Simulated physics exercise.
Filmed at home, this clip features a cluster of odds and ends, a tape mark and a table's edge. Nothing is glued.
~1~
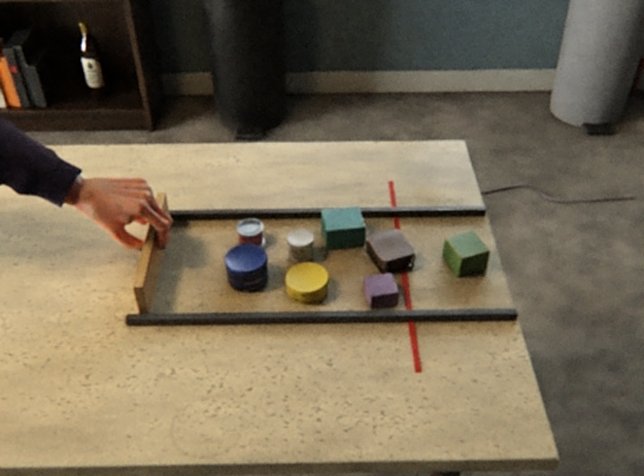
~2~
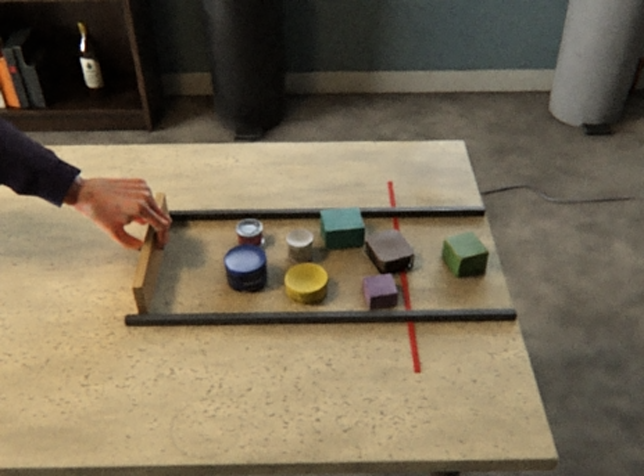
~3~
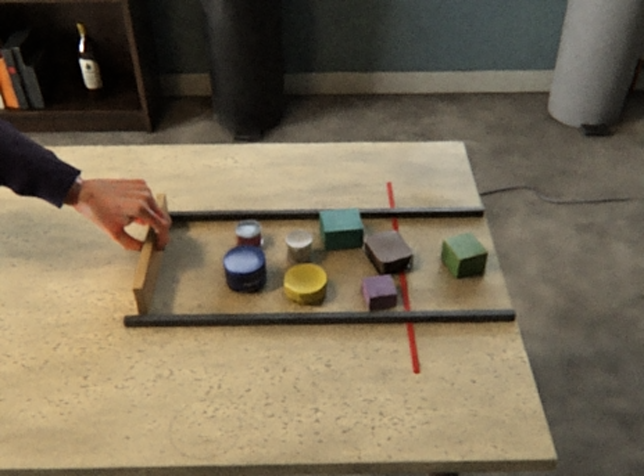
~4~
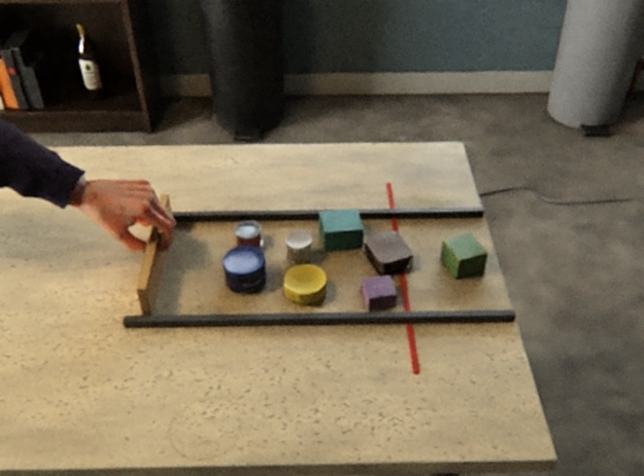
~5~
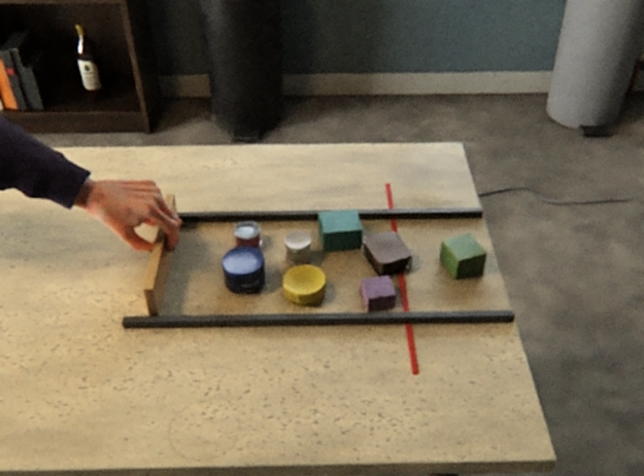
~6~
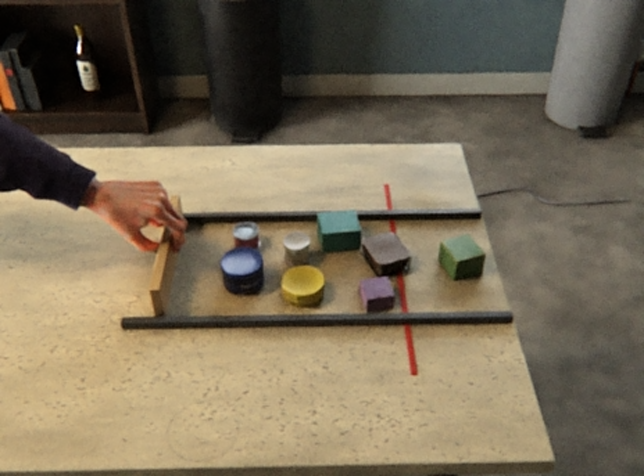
Wooden board held by a hand sliding slightly right between dark rails, toward tubs and coloured blocks resting around a red line.
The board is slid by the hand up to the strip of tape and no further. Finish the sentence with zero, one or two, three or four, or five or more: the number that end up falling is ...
The number that end up falling is zero.
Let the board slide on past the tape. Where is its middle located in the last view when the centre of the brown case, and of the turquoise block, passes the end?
(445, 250) and (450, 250), roughly.
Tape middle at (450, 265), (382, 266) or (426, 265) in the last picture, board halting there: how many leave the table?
Going through each try, you'd get 3, 0 and 1.
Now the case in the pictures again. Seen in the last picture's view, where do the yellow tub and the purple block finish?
First at (425, 296); second at (458, 289).
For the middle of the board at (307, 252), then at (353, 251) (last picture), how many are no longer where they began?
The count reaches 6 first and 7 second.
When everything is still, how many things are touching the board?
The count in contact is 4.
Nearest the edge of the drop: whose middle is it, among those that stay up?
It's the green block.
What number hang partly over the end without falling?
1.
Soon after, none off yet; green block at rest near (461, 257); brown case at rest near (386, 255); purple block at rest near (377, 294).
After that, none off yet; green block at rest near (461, 257); brown case at rest near (386, 255); purple block displaced about its own width near (404, 293).
In the end, the number that fall off is zero.
